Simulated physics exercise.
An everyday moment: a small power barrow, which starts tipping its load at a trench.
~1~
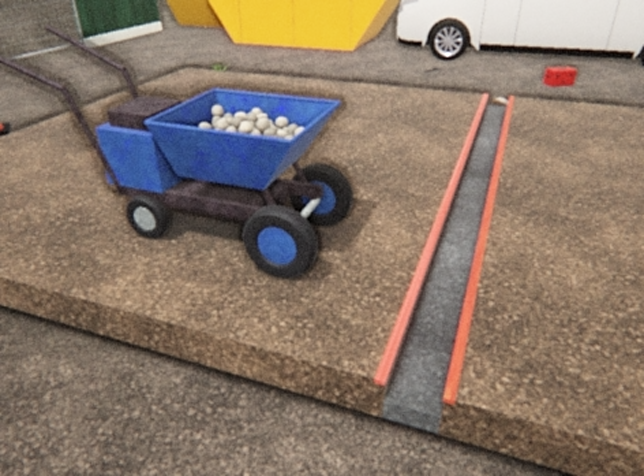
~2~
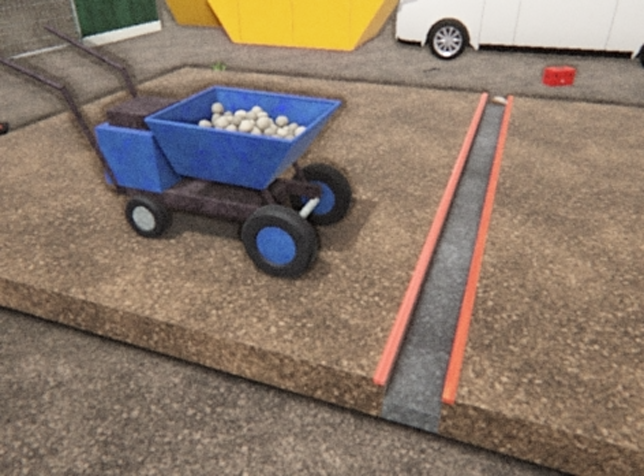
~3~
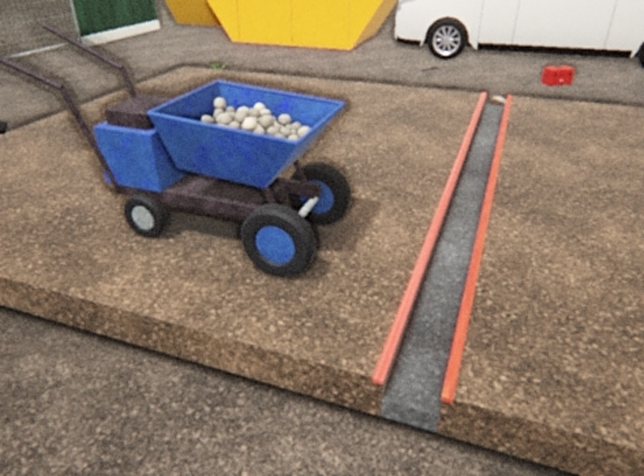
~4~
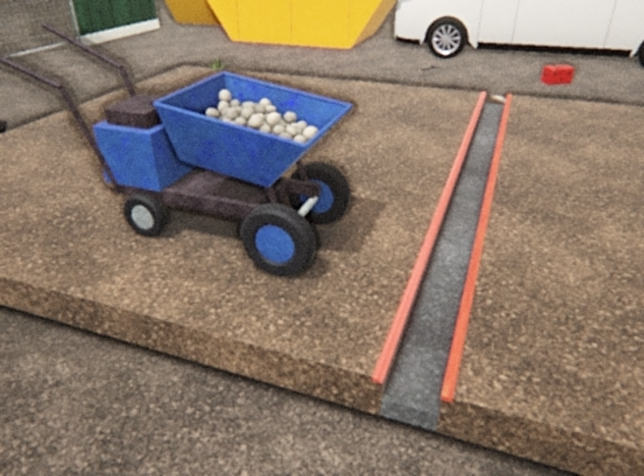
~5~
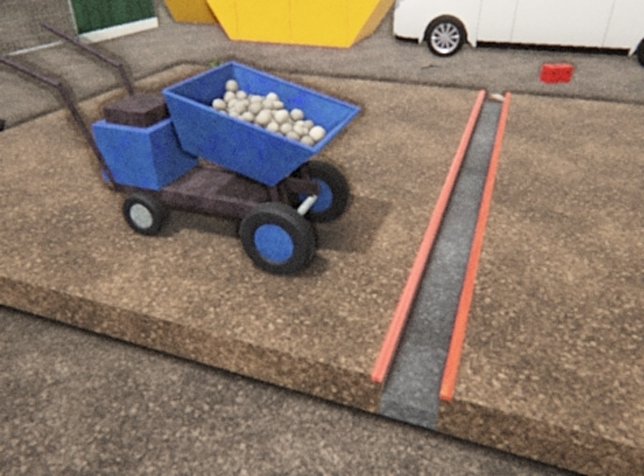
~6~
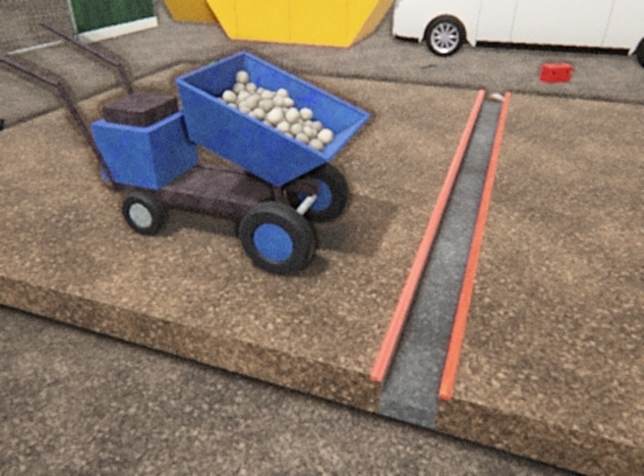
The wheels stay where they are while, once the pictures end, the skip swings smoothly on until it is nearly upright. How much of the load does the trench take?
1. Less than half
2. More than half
The answer is 2.
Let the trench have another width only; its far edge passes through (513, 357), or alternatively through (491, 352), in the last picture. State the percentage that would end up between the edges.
You'd get 100 in a hundred the first time and 90 in a hundred the second.
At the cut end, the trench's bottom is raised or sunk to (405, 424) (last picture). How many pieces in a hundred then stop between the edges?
Estimate: Approx. 100 in a hundred.
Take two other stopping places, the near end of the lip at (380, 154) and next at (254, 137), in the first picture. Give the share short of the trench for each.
Try 1: 0 %. Try 2: 50 %.
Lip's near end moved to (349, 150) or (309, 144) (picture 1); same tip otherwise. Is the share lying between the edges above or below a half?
Spot 1 gives the minor portion, spot 2 gives the bigger portion.
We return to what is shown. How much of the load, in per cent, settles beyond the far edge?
Near 10 in every hundred.
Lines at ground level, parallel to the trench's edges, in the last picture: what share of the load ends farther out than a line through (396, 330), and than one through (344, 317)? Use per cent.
Respectively 80 and 100 %.
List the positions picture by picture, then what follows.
In the first frame, lip of the skip at (291, 142), level; top of the load at (243, 134), river pebbles; first edge of the trench at (398, 332); far edge at (460, 347), the trench under half as wide as the skip, and about half as deep as wide.
In the second frame, lip of the skip at (293, 142), tipped barely; top of the load at (243, 133).
In the third frame, lip of the skip at (297, 144), tipped barely; top of the load at (246, 129).
In the fourth frame, lip of the skip at (306, 147), tipped a little; top of the load at (230, 121).
In the fifth frame, lip of the skip at (316, 151), tipped a little; top of the load at (237, 114).
In the sixth frame, lip of the skip at (328, 159), tipped clearly; top of the load at (247, 108); first edge of the trench at (394, 329); far edge at (456, 343).
Soon, skip tipped steeply; all in the skip.
A while on, skip tipped right over; most in the skip; a small part short of the trench; a small part in or heaped over the trench; a small part falling.
Towards the end, skip tipped right over; a small part in the skip; about a quarter short of the trench; about two thirds in or heaped over the trench; a small part beyond it.
Finally, skip tipped right over; about a quarter short of the trench; most in or heaped over the trench; a small part beyond it.
